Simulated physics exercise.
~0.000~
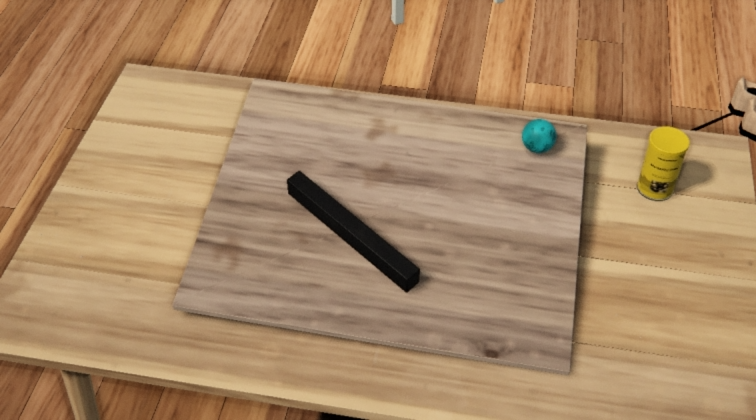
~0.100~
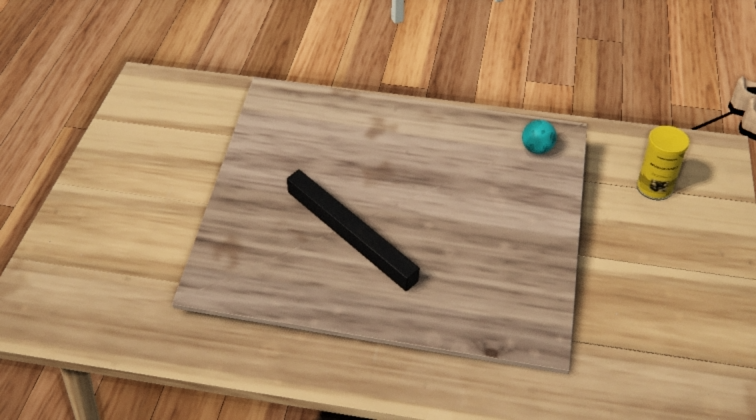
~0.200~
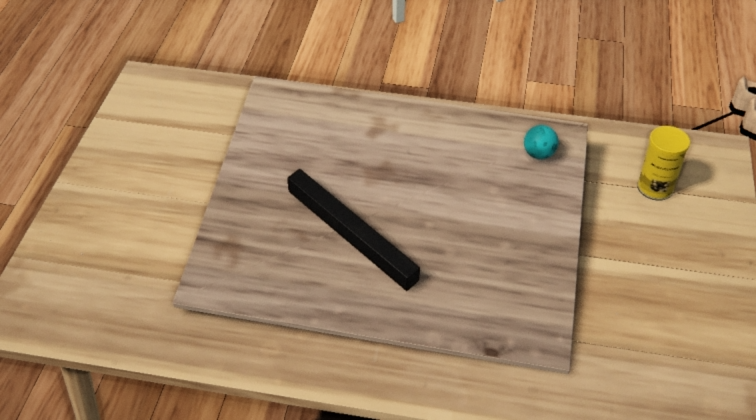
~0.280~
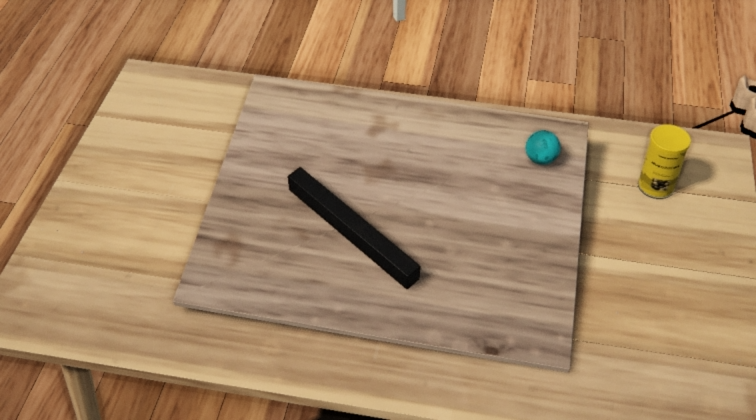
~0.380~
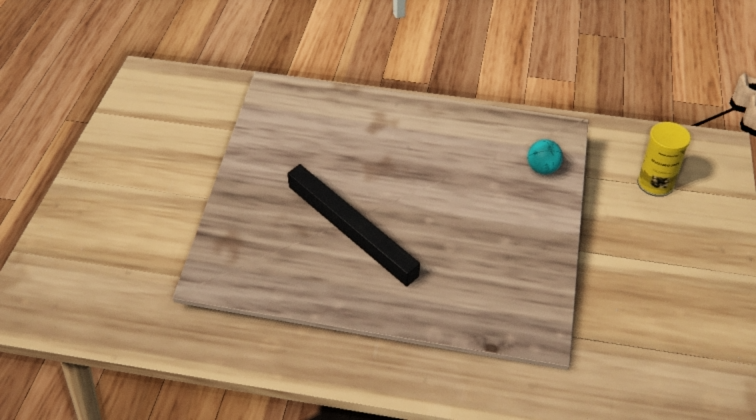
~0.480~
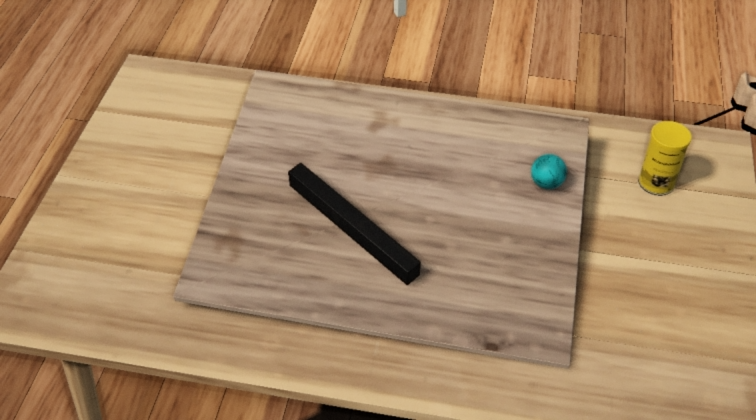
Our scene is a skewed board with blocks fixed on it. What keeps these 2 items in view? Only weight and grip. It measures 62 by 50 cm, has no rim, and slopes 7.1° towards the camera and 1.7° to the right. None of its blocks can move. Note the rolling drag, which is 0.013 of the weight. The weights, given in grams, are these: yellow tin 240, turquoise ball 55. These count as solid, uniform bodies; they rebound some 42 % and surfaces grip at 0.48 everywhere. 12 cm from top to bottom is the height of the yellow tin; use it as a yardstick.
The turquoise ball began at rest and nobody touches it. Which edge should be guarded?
Exit: The right border.
Around 0.88 s, 13 cm of board to the near edge; turquoise ball near (570, 282).
Around 1.18 s, it has gone over the right edge.
Finally (1.4 s), it has gone over the right edge; yellow tin still in place (within 8 cm).
